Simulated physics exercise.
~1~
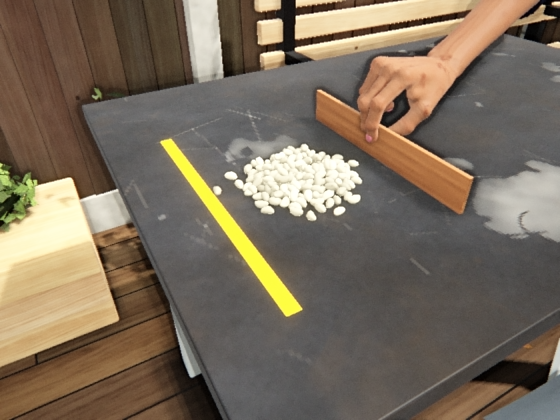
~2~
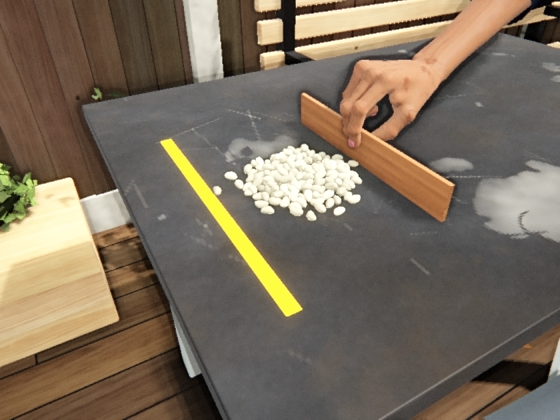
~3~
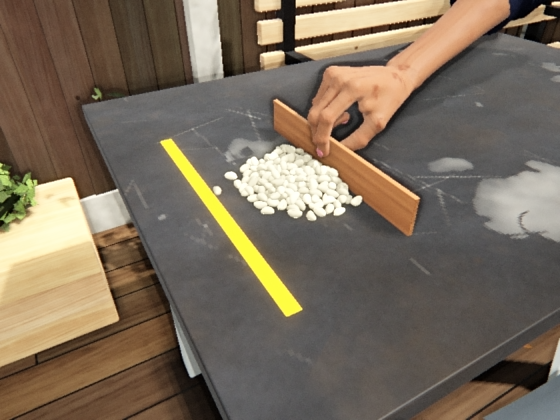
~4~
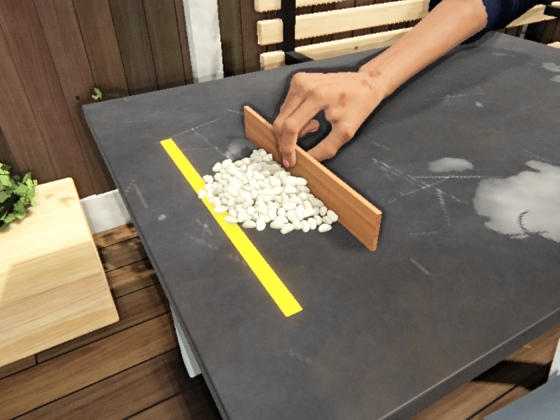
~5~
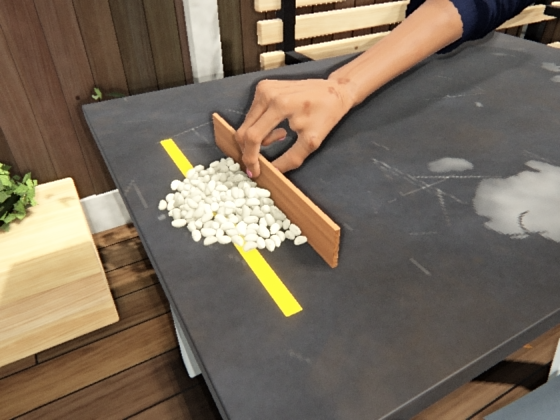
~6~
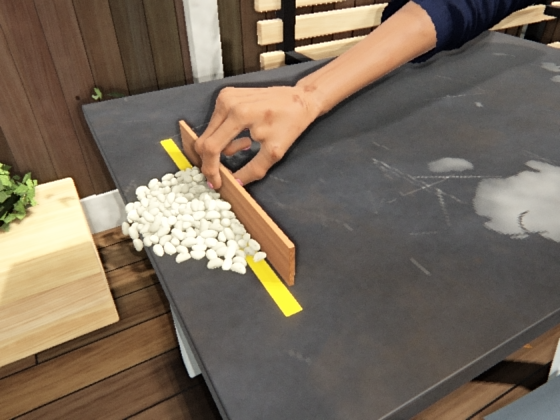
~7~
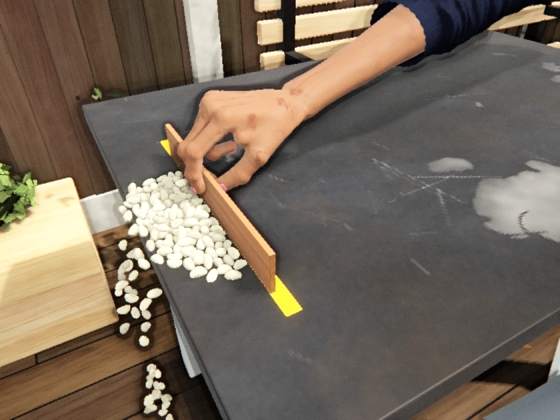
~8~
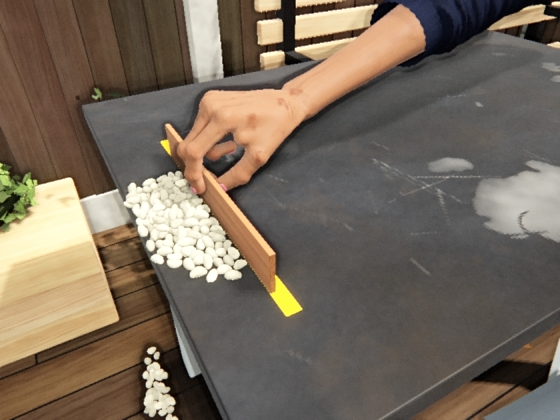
A hand holding an upright strip of reddish-brown wood moves across a dark grey, scuffed tabletop, seen from above at an angle by a still camera. A heap of small white pieces lies left of the strip, with yellow tape beyond it and a pale wooden surface with green leaves at far left. The strip slides left, meets the heap and pushes it over the tape towards the table's left edge. It stops on the tape as some pieces spill off and drop towards the plank floor. Most of the heap stays on the table, with a small cluster below.
